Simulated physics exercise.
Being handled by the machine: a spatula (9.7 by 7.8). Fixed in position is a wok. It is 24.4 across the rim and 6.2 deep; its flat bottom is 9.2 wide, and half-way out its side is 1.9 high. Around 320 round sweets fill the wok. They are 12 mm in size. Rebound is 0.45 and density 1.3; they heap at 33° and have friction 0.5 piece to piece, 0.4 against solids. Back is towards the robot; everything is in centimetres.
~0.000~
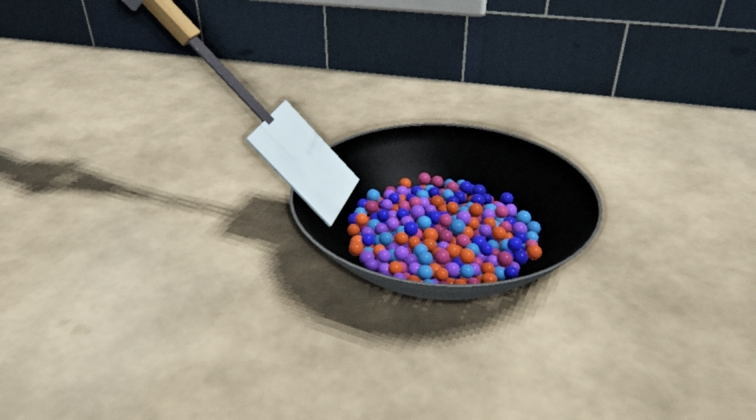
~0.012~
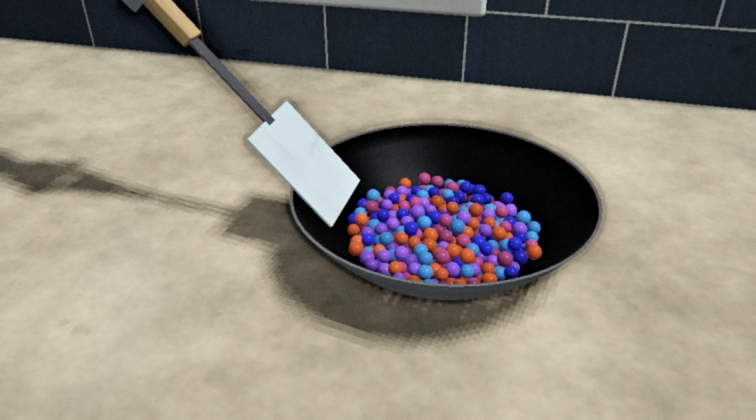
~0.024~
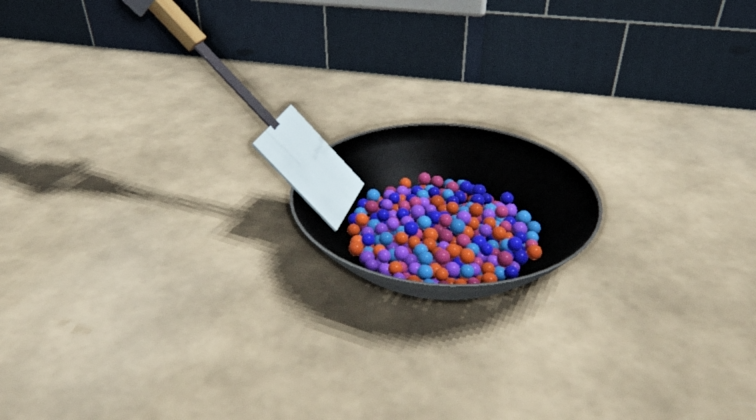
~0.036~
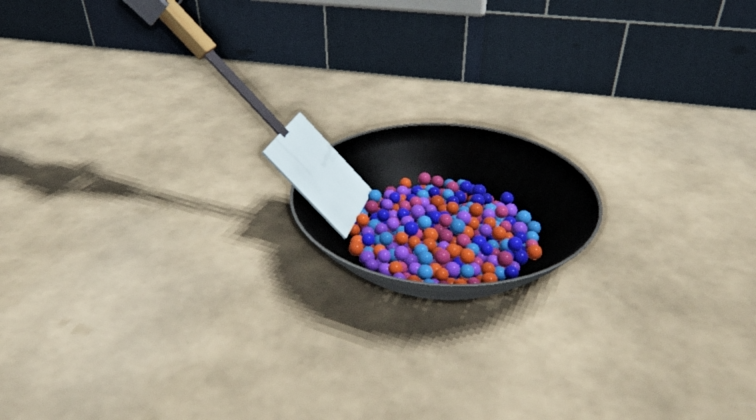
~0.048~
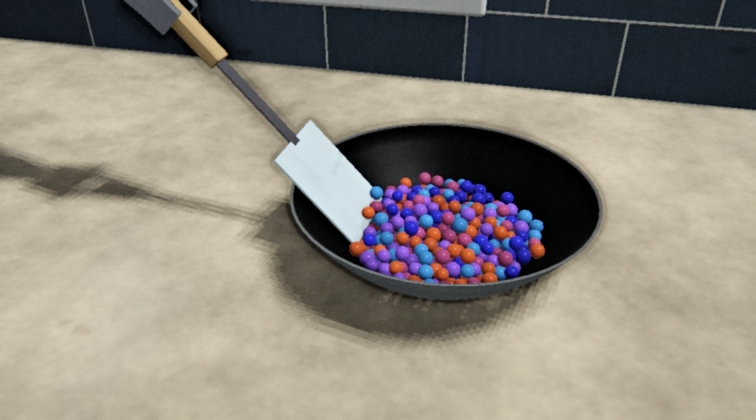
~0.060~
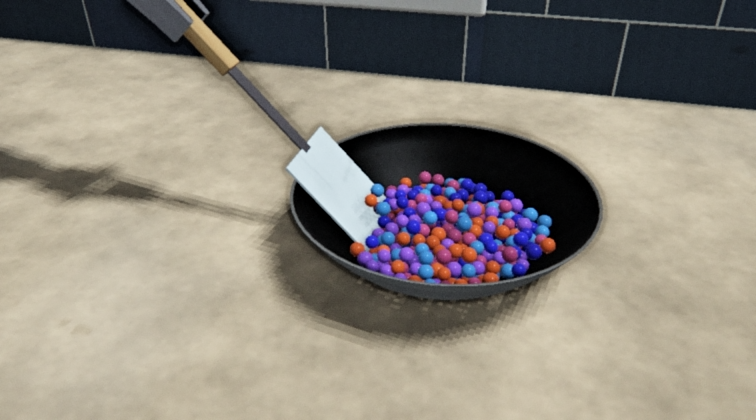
On a stone-look counter, a spatula slides down into a black wok, nudging colourful balls right.
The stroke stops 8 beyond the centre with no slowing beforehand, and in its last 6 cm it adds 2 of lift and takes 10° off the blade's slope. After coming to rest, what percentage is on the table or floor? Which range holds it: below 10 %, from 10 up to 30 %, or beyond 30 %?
The range beyond 30 %.
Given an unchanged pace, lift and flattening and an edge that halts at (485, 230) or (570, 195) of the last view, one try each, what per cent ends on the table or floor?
Around 5 per cent for the first try and 60 per cent for the second.
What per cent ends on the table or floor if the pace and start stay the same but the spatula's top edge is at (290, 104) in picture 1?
50 percent or thereabouts.
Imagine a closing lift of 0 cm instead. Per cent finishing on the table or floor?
Roughly 30 per cent.
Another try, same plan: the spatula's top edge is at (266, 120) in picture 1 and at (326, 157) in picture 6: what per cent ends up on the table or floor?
My guess would be close to 55 per cent.
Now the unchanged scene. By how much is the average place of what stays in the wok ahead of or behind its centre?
Ahead, by around 3.0 cm.
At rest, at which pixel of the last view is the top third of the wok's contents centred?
Centre: Roughly (518, 235).
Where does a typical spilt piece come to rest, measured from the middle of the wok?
24 cm.
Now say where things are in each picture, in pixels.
The first picture shows the spatula top edge at (267, 119), sloping 47°; upper third of the load around (442, 224), from x 355 to 535, top at y 180; 321 in the wok.
The second picture shows the spatula top edge at (268, 119), sloping 47°; upper third of the load around (442, 224), from x 355 to 535, top at y 180.
The third picture shows the spatula top edge at (272, 124), sloping 47°; upper third of the load around (442, 224), from x 355 to 535, top at y 180.
The fourth picture shows the spatula top edge at (282, 131), sloping 47°; upper third of the load around (442, 224), from x 355 to 535, top at y 180.
The fifth picture shows the spatula top edge at (293, 140), sloping 47°; upper third of the load around (443, 223), from x 355 to 535, top at y 180.
The sixth picture shows the spatula top edge at (304, 147), sloping 47°; upper third of the load around (451, 223), from x 355 to 550, top at y 180; 321 in the wok.
After 0.12 s, sloping 47°, highest piece 8 above the table; 321 in the wok.
After 0.18 s, sloping 44°, highest piece 9 above the table; 316 in the wok, 5 on the blade or in flight.
After 0.41 s, sloping 37°, highest piece 12 above the table; 175 in the wok, 88 on the table or floor, 58 on the blade or in flight.
After 1.46 s, sloping 37°, highest piece 5 above the table; 175 in the wok, 146 on the table or floor.
In the end, 175 in the wok, 146 on the table or floor. That is 45 % on the table or floor.
